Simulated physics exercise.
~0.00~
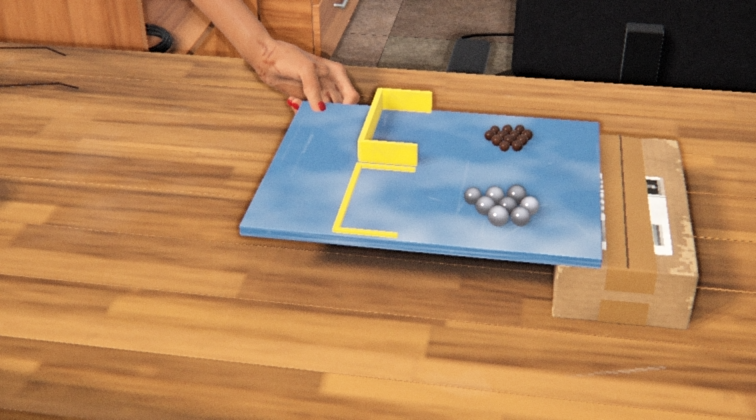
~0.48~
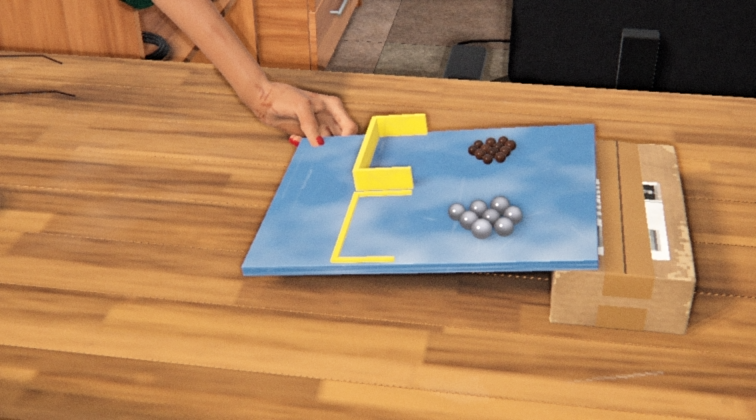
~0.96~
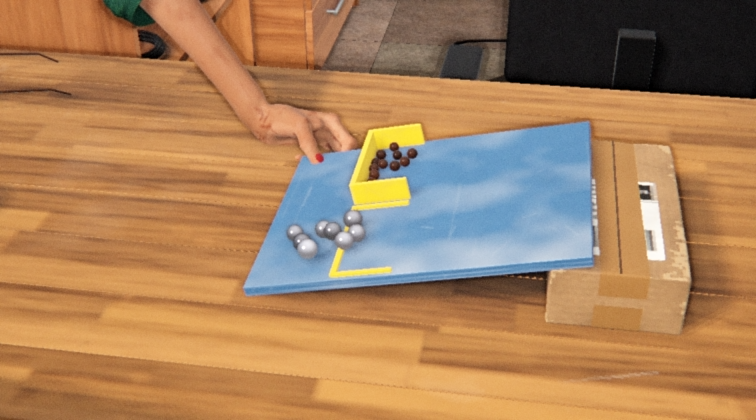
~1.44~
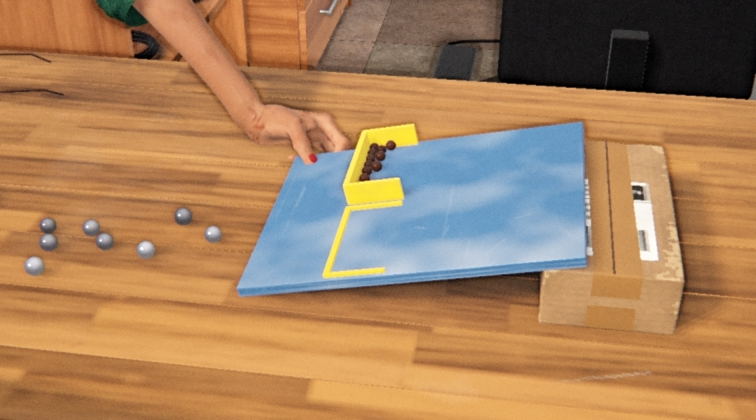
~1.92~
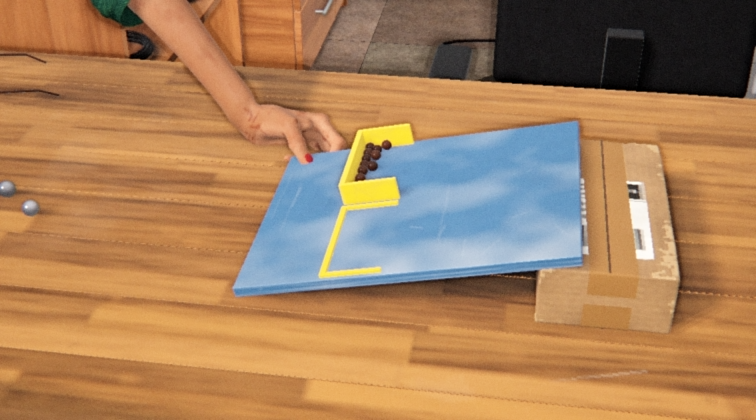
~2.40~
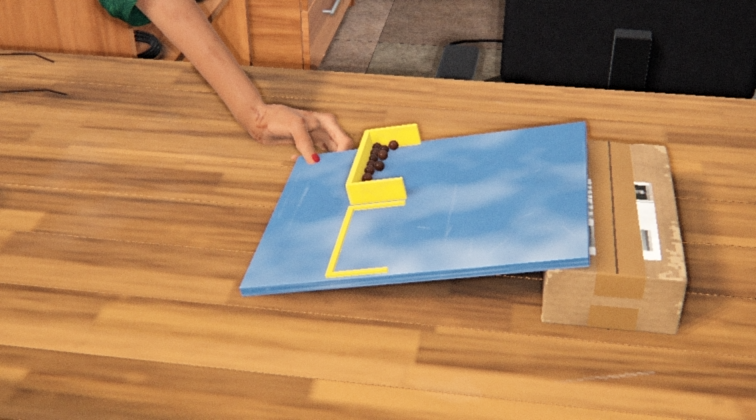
Hand lowering one end of a blue board, silver balls rolling left off it, brown balls gathering behind a yellow barrier.
